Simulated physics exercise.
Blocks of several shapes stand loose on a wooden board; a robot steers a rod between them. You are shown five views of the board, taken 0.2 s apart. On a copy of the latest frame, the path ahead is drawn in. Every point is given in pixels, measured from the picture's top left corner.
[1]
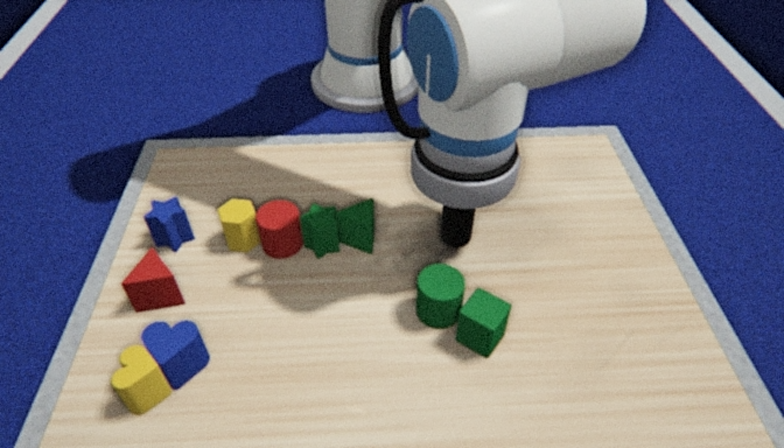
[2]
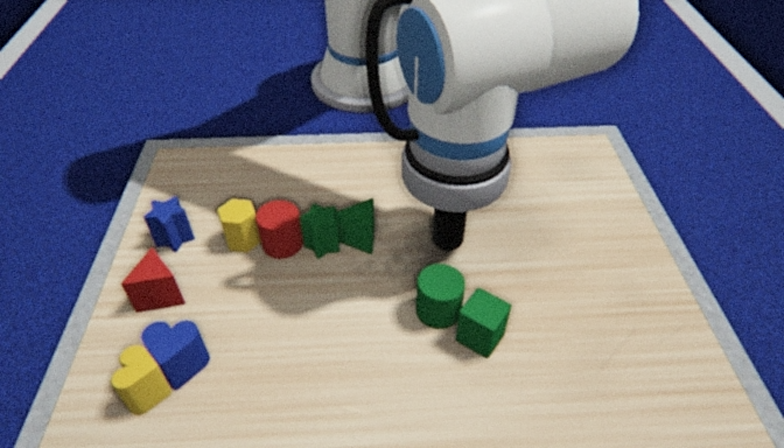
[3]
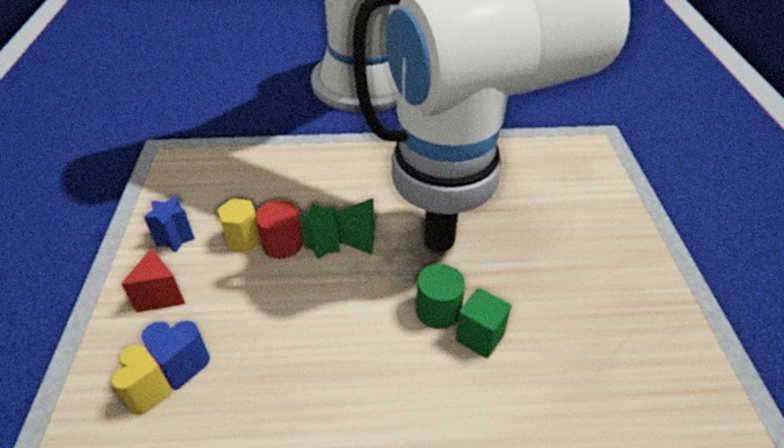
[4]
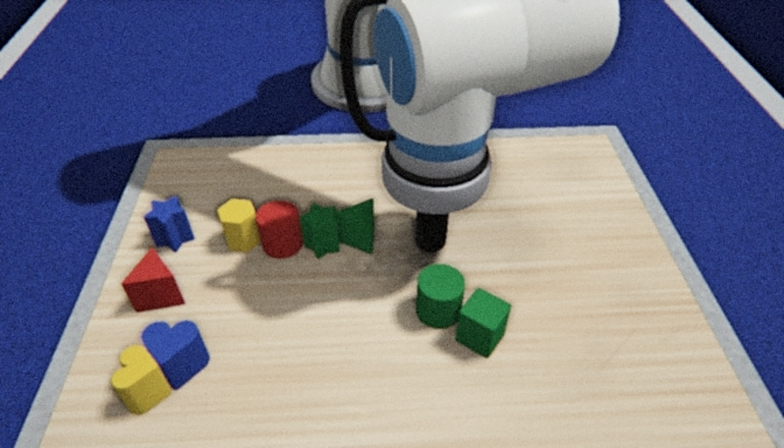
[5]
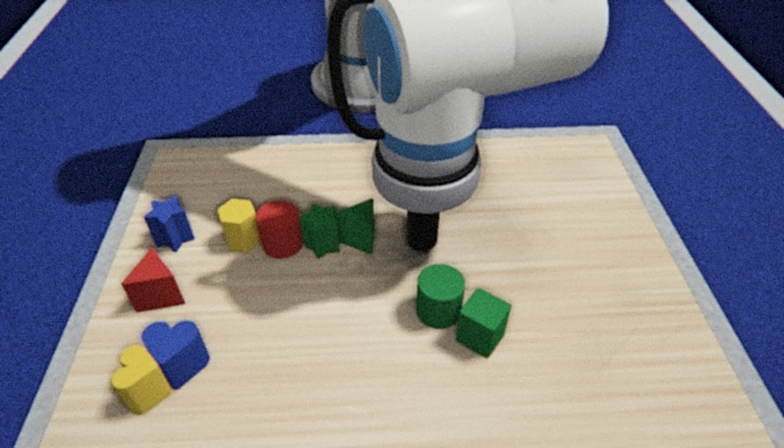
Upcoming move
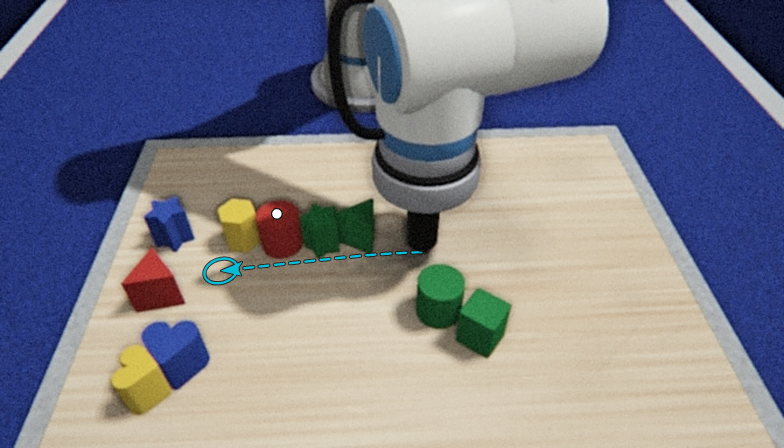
A robot arm holding a black rod moves slowly left across a wooden board, bringing the rod closer to a row of green, red and yellow blocks, while all the blocks, including the nearby green cylinder and cube, stay still.
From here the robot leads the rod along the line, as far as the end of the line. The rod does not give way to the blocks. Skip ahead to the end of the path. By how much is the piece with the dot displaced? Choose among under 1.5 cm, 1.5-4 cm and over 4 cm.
Distance: Between 1.5 and 4 cm.
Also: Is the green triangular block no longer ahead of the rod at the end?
Yes, it checks out.
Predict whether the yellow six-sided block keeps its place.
My prediction: It moves.
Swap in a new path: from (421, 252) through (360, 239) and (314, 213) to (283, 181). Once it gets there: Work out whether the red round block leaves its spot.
That block ends up displaced.
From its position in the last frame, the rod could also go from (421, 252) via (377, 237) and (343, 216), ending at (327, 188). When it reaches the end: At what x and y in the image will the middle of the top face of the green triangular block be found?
When the path ends, it will be at (308, 186).
Path on the board, from (421, 252) directly to (221, 271); the dot is on the red round block.
What follows on the original path. One third of the way, rod at (353, 246); green star-shaped block at (314, 213), turned 20° anticlockwise; green triangular block at (344, 205), turned 50° clockwise.
Two thirds of the way, rod at (286, 253); yellow six-sided block at (221, 209); red round block at (261, 206); green star-shaped block at (301, 210), turned 30° clockwise; green triangular block at (344, 202), turned 55° clockwise.
At the end, rod at (217, 260); yellow six-sided block at (221, 209); red round block at (261, 206); green star-shaped block at (301, 210), turned 30° clockwise; green triangular block at (344, 202), turned 55° clockwise.
